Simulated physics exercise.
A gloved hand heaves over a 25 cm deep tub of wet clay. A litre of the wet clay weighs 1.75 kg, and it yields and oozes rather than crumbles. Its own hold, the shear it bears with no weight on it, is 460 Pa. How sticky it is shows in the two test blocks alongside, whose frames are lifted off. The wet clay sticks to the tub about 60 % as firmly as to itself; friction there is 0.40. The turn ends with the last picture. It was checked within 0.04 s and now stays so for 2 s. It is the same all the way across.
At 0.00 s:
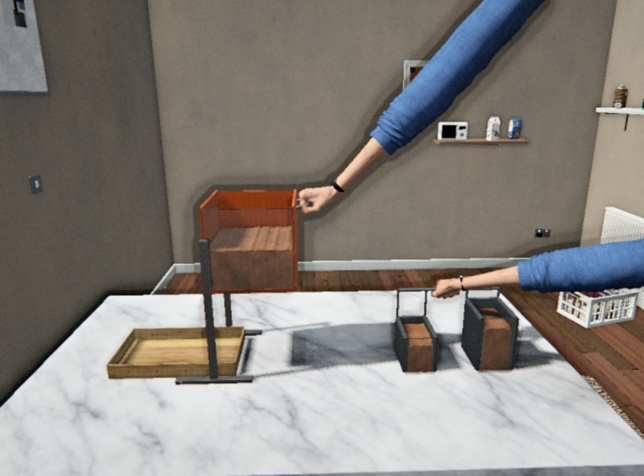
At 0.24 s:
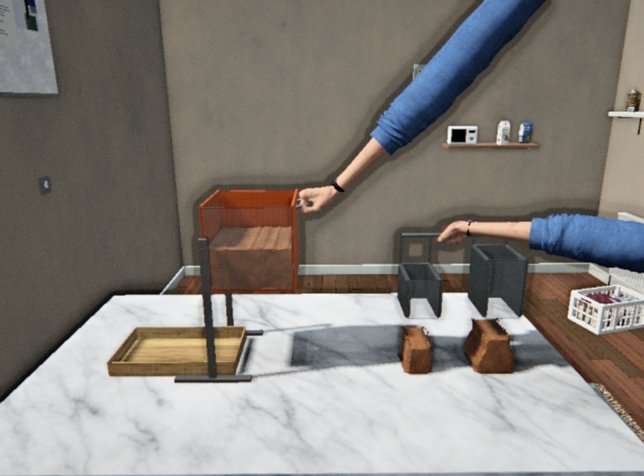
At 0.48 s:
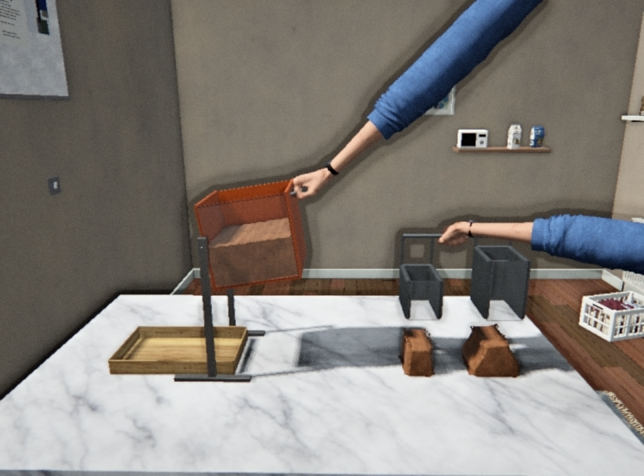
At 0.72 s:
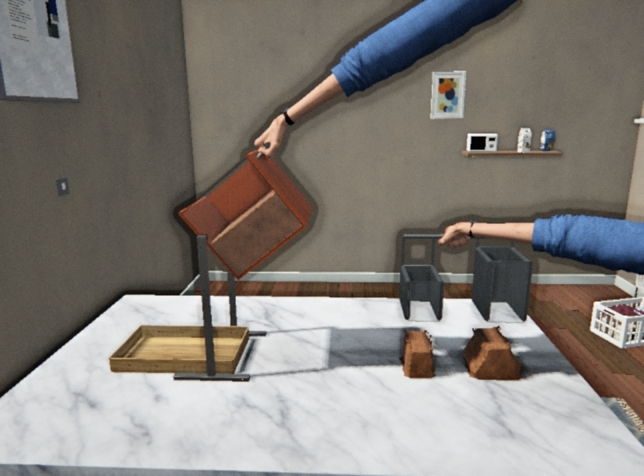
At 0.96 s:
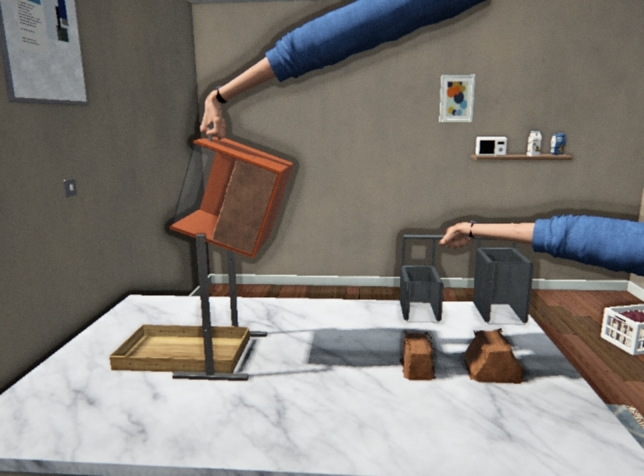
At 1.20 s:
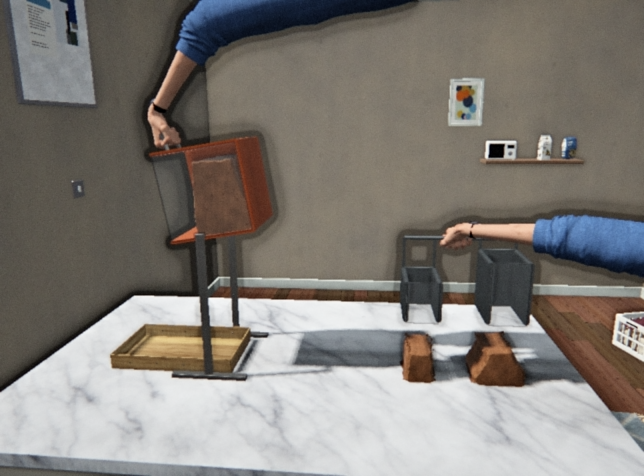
At first, an orange tub of brown material sits upright above a wooden tray, while two dark molds enclose smaller blocks on a marble table. One hand lifts the molds away and the larger block slumps slightly; then another hand swings the tub leftward onto its side, its contents staying inside.
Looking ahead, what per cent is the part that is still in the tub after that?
The part that is still in the tub after that is near 54 %.
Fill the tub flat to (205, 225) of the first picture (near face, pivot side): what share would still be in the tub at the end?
Then about 40 %.
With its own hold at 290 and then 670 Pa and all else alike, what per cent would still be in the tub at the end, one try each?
In turn about 45 %, 55 %.
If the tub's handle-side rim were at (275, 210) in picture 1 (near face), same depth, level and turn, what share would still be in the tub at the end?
It would be near 65 %.
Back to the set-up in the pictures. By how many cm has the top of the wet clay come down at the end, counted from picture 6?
Some 13 cm.
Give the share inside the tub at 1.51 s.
About 60 %.
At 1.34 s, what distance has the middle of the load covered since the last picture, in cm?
Some 7 cm.
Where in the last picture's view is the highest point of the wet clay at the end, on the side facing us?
At about (228, 203).
After 1.34 s, the tub is at 99 degrees and holds 99 %.
After 1.51 s, the tub is at 99 degrees and holds 62 %.
After 1.68 s, the tub is at 99 degrees and holds 54 %.
After 1.85 s, the tub is at 99 degrees and holds 54 %.
After 3.20 s, the tub is at 99 degrees and holds 54 %.
